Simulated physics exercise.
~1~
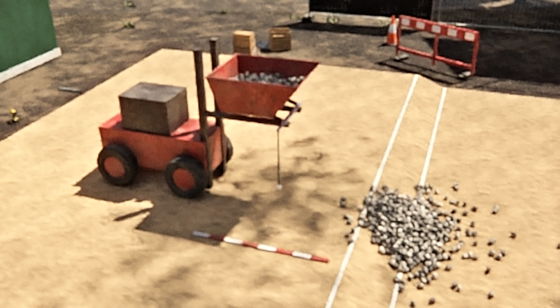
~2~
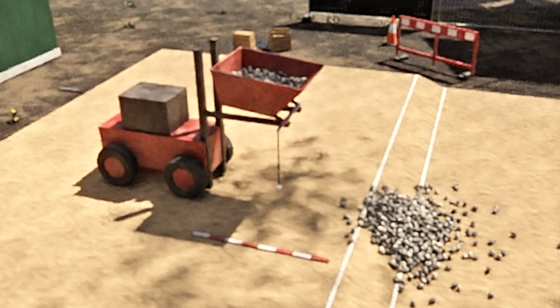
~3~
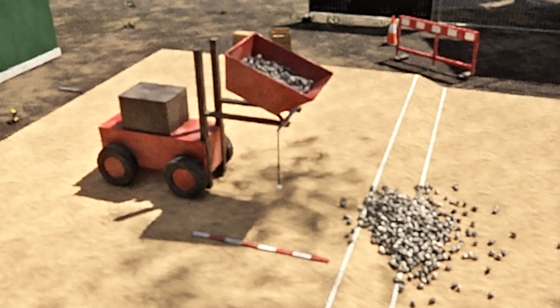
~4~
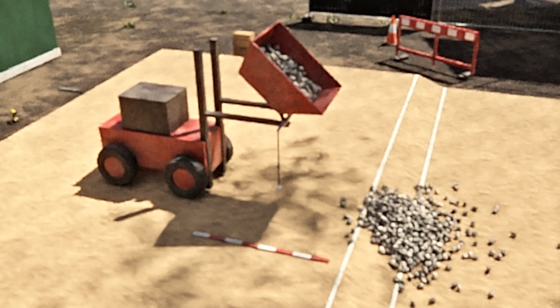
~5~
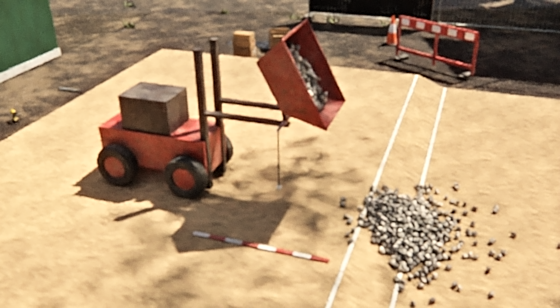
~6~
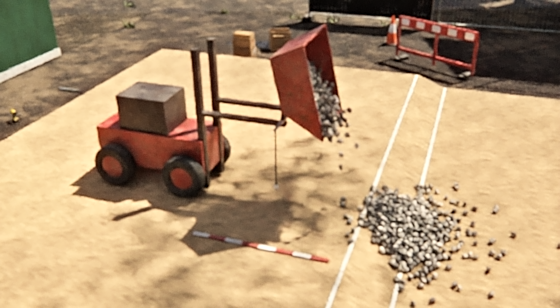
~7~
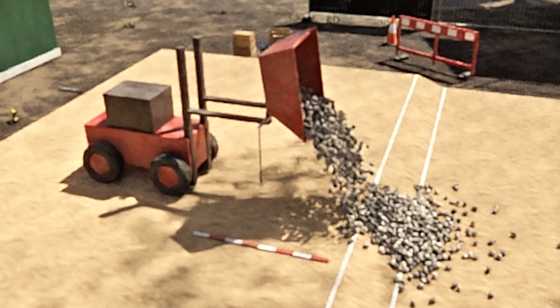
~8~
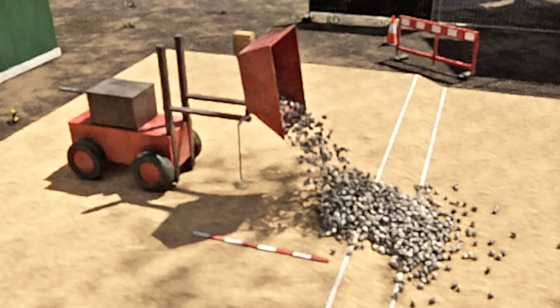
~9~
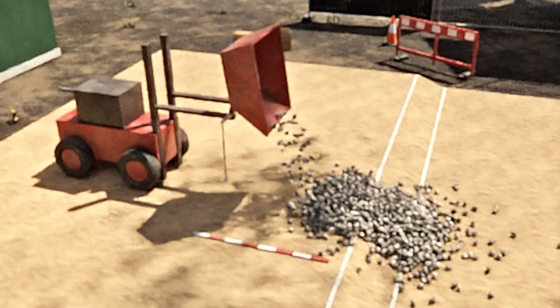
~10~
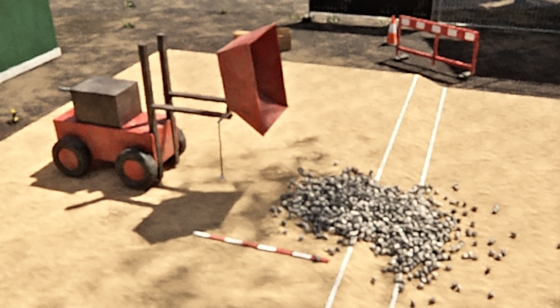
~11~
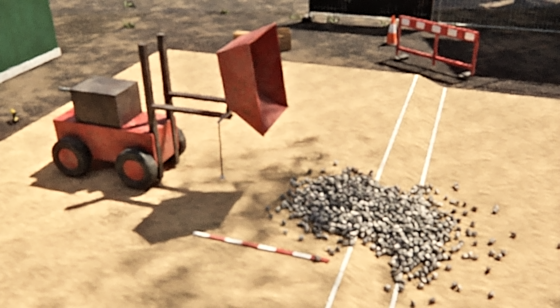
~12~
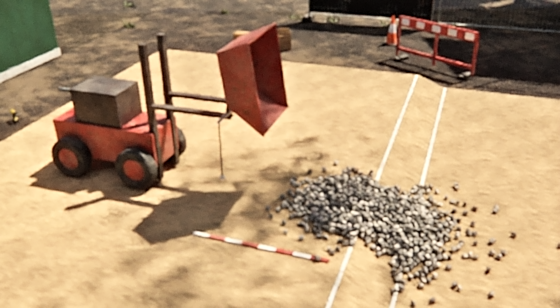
Red forklift tipping a skip of grey stones beside an earlier pile, backing left as they spill, leaving one broad heap.
